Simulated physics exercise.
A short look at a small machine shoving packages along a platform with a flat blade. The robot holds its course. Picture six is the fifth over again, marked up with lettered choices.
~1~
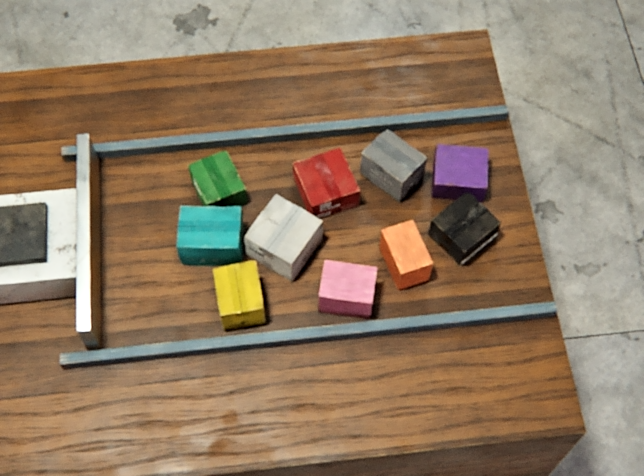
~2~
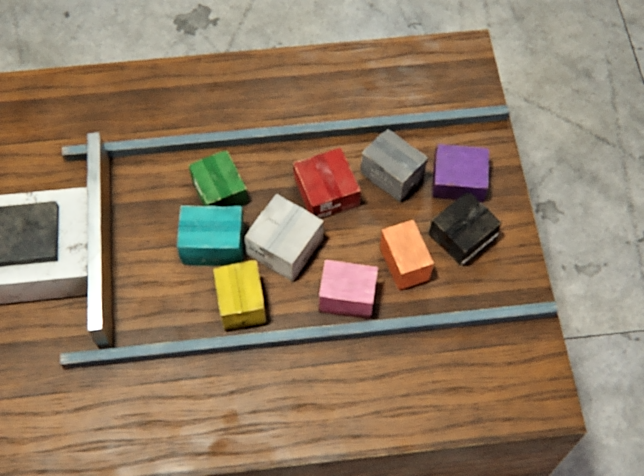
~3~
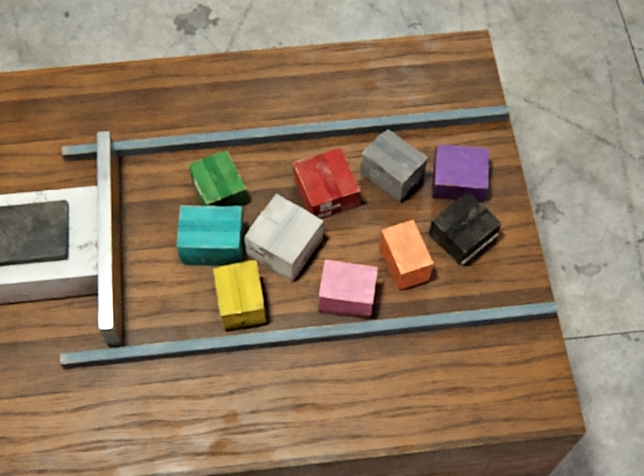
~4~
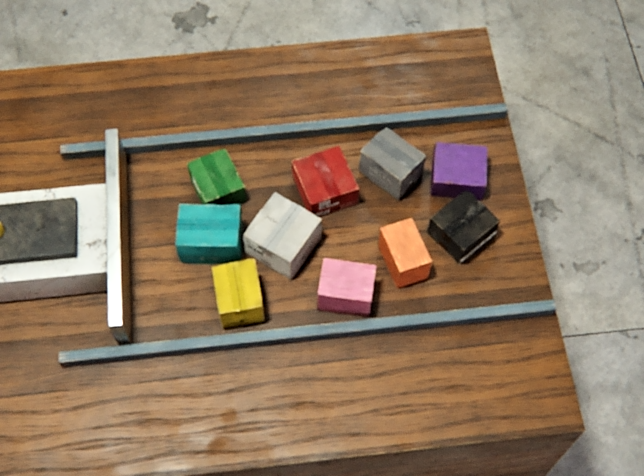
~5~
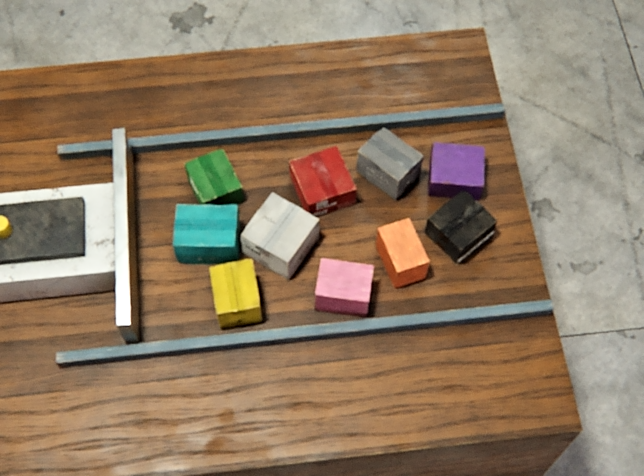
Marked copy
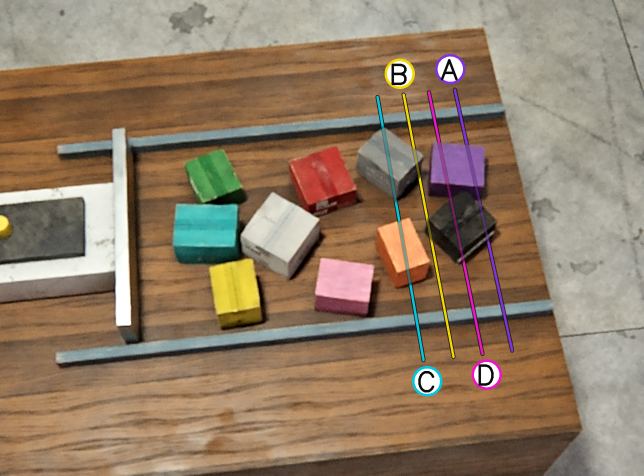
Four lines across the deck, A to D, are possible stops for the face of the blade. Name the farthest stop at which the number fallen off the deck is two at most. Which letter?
No third one falls up to C.
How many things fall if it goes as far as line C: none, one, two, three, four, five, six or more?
By then, two.
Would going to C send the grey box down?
By then, no.
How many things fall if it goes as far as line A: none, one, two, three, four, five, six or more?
In all, six or more.
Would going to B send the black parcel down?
Yes.
On the copy, A at (482, 211); B at (427, 217); C at (399, 219); D at (454, 214).
On C. First, robot (148, 219); pink crate (356, 288); yellow box (259, 292).
Then, robot (249, 209); purple crate (483, 170); black parcel (480, 223).
Finally, robot (324, 201); purple crate over the edge; black parcel over the edge; two fallen.
By contrast, A drops seven; B drops four; D drops five.
